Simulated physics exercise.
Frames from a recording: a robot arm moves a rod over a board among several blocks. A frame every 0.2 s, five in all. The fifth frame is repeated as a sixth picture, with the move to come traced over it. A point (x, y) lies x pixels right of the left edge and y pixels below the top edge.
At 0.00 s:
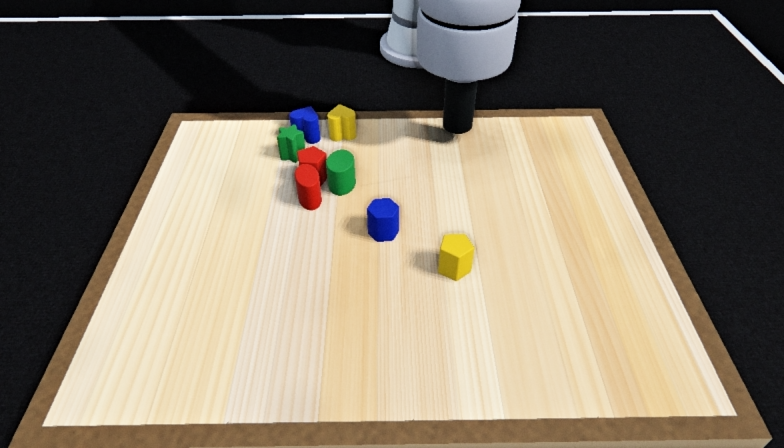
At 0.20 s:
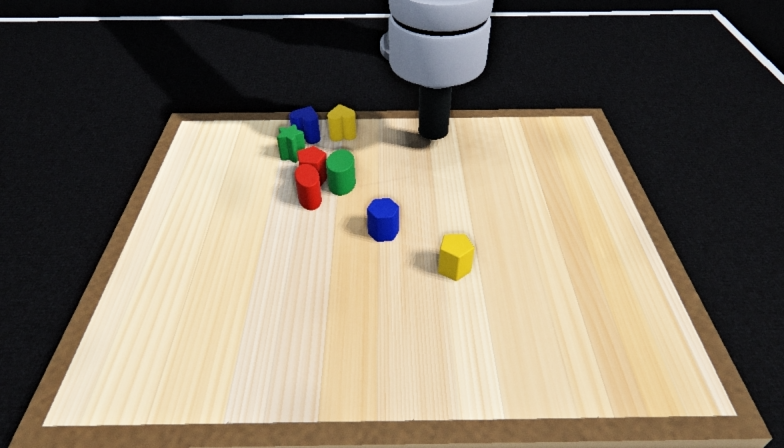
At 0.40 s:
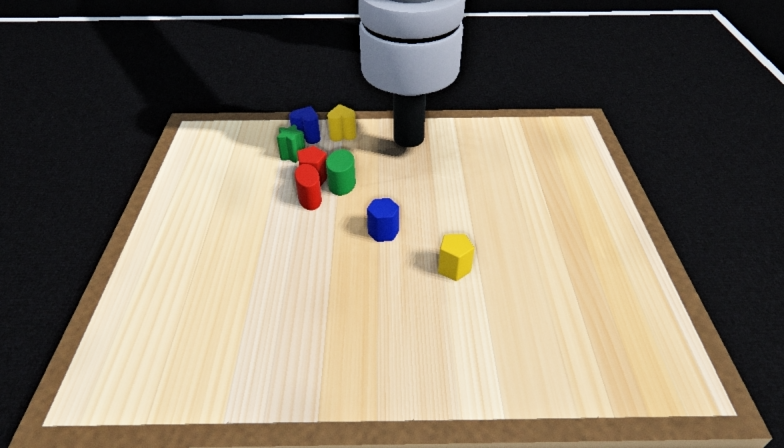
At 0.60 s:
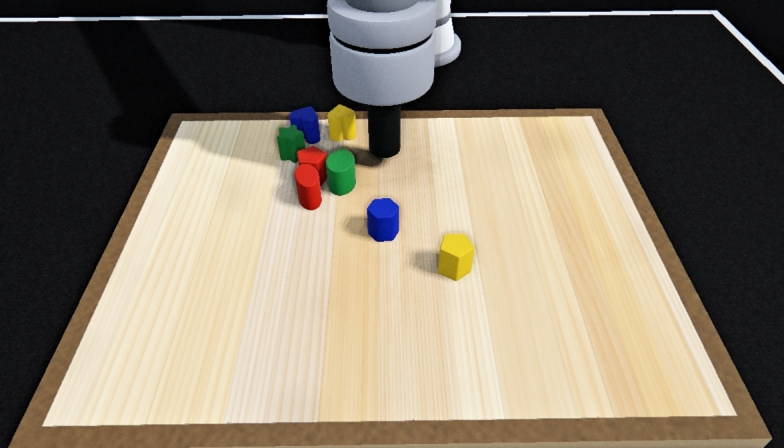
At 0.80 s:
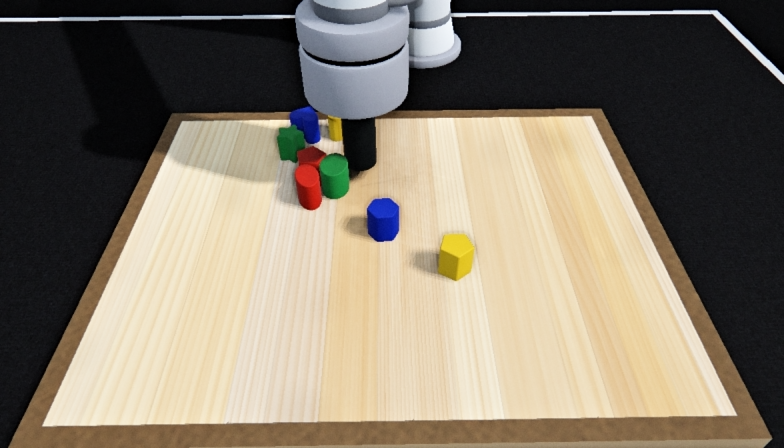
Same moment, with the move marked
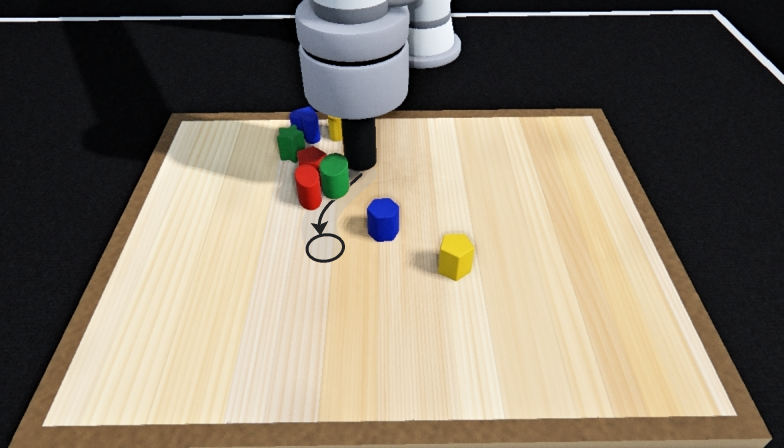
A robot arm holding a black rod glides left and slightly toward the viewer across the back of a wooden board, where red, green, blue and yellow blocks sit still. The rod then reaches the green cylinder beside the two red blocks and nudges it slightly left and forward.
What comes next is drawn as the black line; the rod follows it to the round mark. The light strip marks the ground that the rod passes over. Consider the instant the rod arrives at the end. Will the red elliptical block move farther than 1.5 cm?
Yes - that is the case.
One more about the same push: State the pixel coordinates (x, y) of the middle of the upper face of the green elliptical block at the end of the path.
Around (279, 208).
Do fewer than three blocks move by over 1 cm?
Yes, that is what happens.
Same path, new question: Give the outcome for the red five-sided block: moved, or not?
The block you're asking about stays where it is.
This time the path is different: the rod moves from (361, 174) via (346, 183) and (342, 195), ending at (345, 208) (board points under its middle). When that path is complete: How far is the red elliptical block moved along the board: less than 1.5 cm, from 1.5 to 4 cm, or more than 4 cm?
Between 1.5 and 4 cm.
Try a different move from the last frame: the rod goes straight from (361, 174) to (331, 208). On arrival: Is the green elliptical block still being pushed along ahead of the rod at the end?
Yes, that is how it ends up.
The line goes from (361, 174) via (339, 195) and (320, 219), ending at (325, 248).
On the path given first. One third of the way, rod (337, 182); red elliptical block (279, 188), turned 45° clockwise; green elliptical block (308, 185).
Two thirds of the way, rod (318, 207); red elliptical block (265, 192), turned 60° clockwise; green elliptical block (281, 206), turned 30° clockwise.
At the end, rod (324, 235); red elliptical block (265, 192), turned 60° clockwise; red five-sided block unmoved; green elliptical block (279, 208), turned 40° clockwise.
